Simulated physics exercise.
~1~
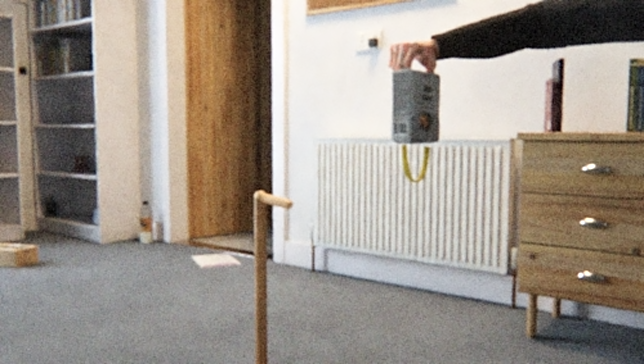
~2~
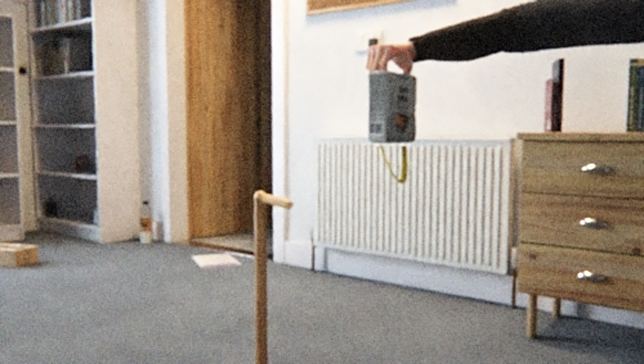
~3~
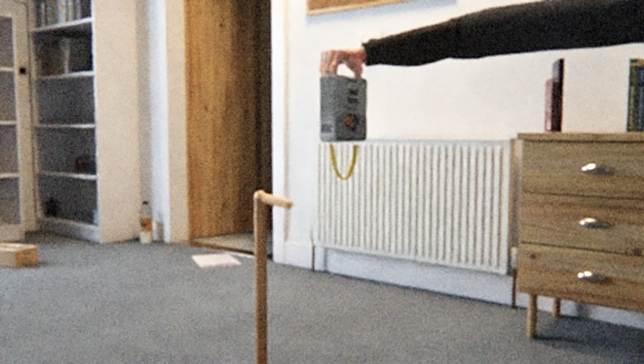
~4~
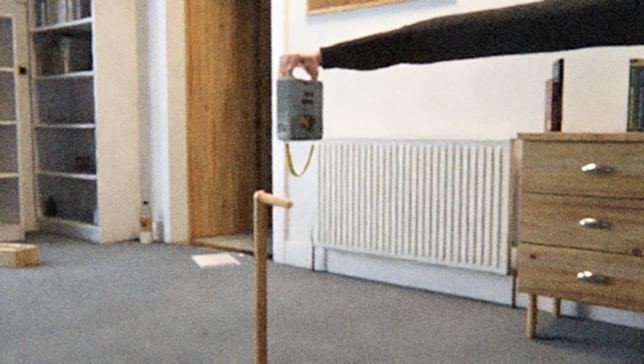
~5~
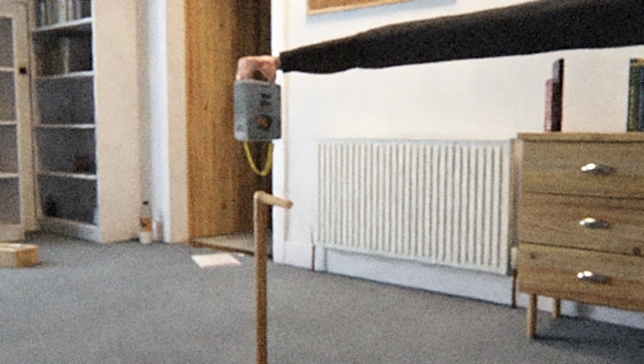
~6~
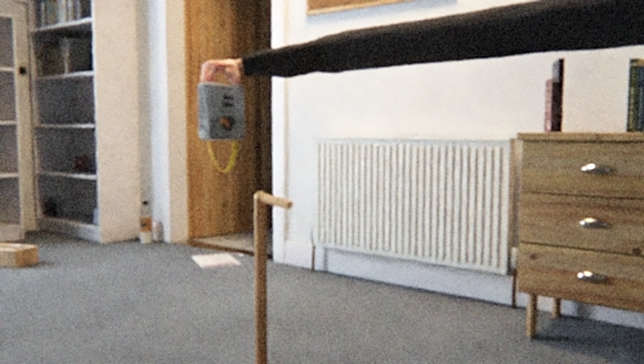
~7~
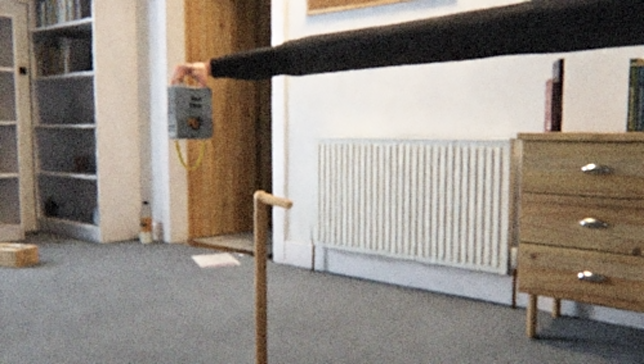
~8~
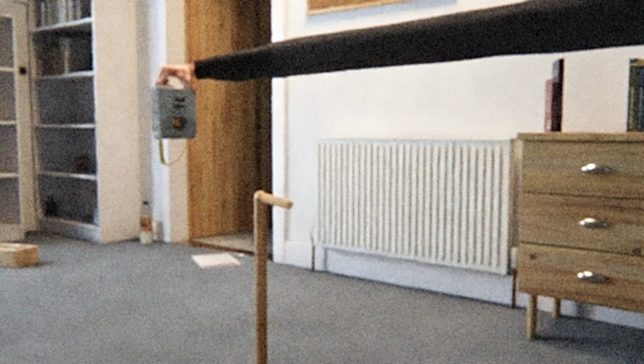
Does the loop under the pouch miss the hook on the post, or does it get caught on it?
The loop misses the hook. The pouch passes clear above the post and ends up to its left, still held by the hand.
To begin with, an arm in a dark sleeve reaches in from the right, holding a small pale pouch upright above a white radiator, with a yellow loop hanging free beneath it. A thin wooden post with a short sideways hook stands in the foreground. The hand carries the pouch steadily left, past the end of the radiator and towards the post. The pouch and its loop then pass above the hook without catching and go on across the wooden door. At the end, the hand still holds the pouch to the left of the post, its loop dangling freely.
